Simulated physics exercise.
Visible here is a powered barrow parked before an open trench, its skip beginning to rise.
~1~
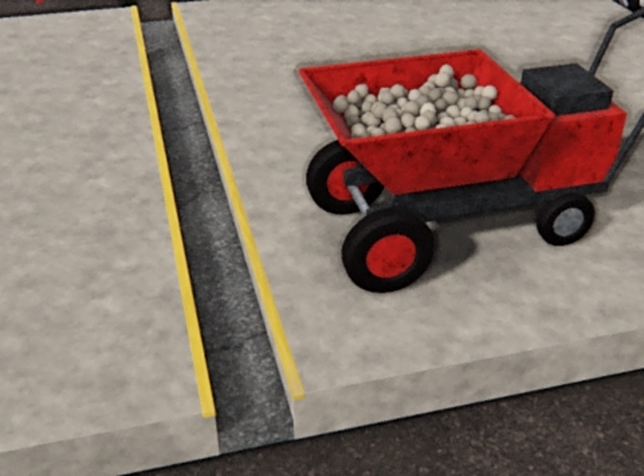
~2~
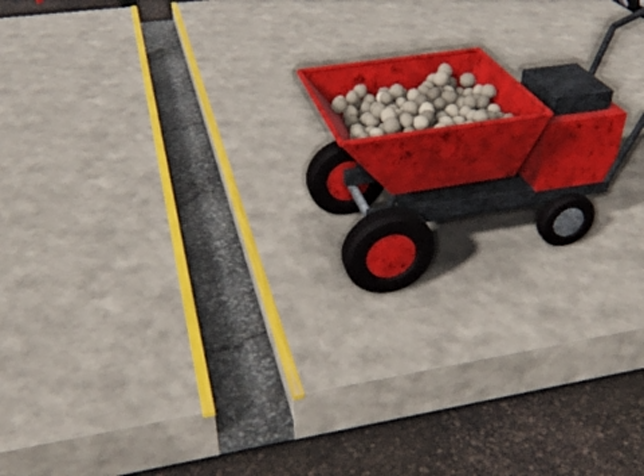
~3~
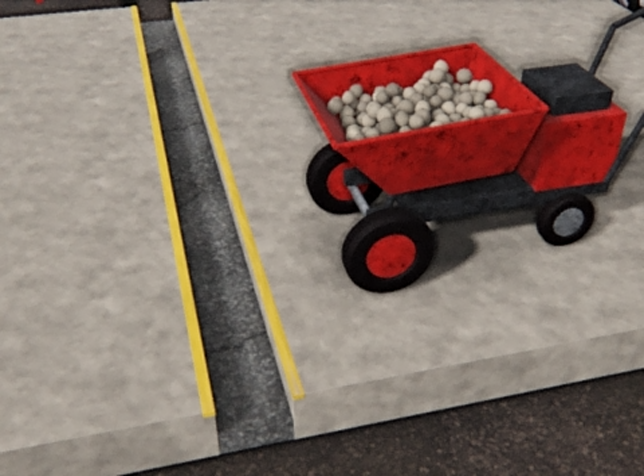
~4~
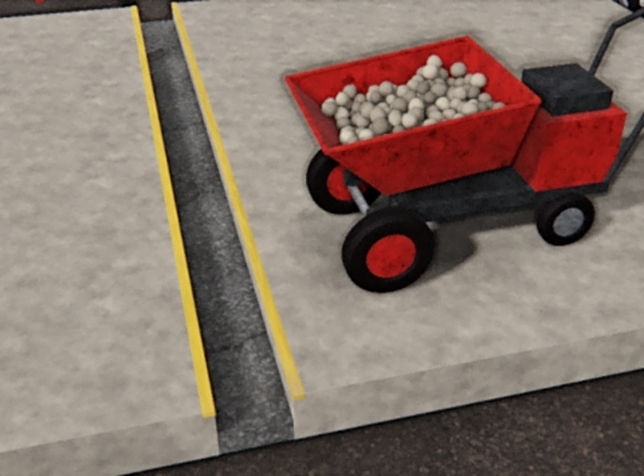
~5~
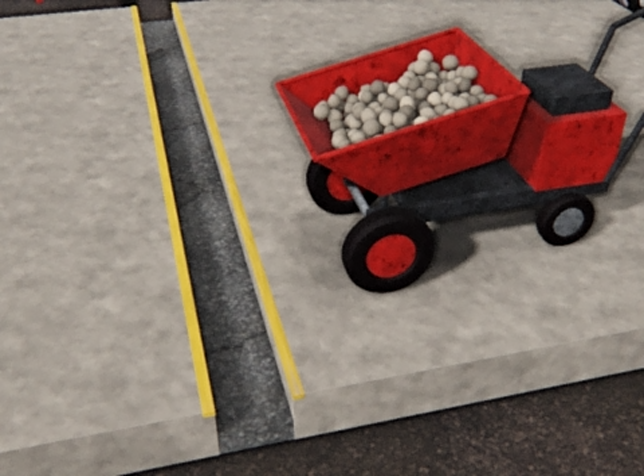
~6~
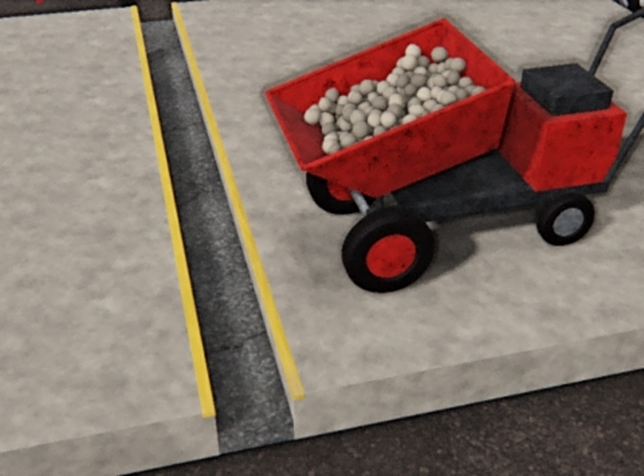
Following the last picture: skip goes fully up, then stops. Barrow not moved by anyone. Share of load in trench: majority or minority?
The portion in the trench is the greater one.
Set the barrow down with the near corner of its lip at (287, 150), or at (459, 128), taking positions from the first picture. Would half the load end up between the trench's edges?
Try 1 - short of half; try 2 - short of half.
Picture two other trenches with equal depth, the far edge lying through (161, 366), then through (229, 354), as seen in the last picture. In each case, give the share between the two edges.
The first try gives 100 percent, then the second gives 40 percent.
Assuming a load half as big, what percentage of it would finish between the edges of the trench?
I'd put it at about 90 per cent.
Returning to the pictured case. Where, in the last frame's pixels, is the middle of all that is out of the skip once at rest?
The centre settles at about (209, 279).
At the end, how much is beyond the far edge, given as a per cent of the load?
Roughly 25 percent.
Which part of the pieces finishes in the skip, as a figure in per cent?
Roughly 5 per cent.
Just after the last frame, skip tipped steeply; every one in the skip.
A moment on, skip tipped right over; roughly two thirds in the skip; roughly a third in or heaped over the trench; about a tenth beyond it; just a few falling.
Further on, skip tipped right over; about a tenth in the skip; roughly two thirds in or heaped over the trench; roughly a quarter beyond it.
When it is over, skip tipped right over; about a tenth in the skip; roughly two thirds in or heaped over the trench; roughly a quarter beyond it.
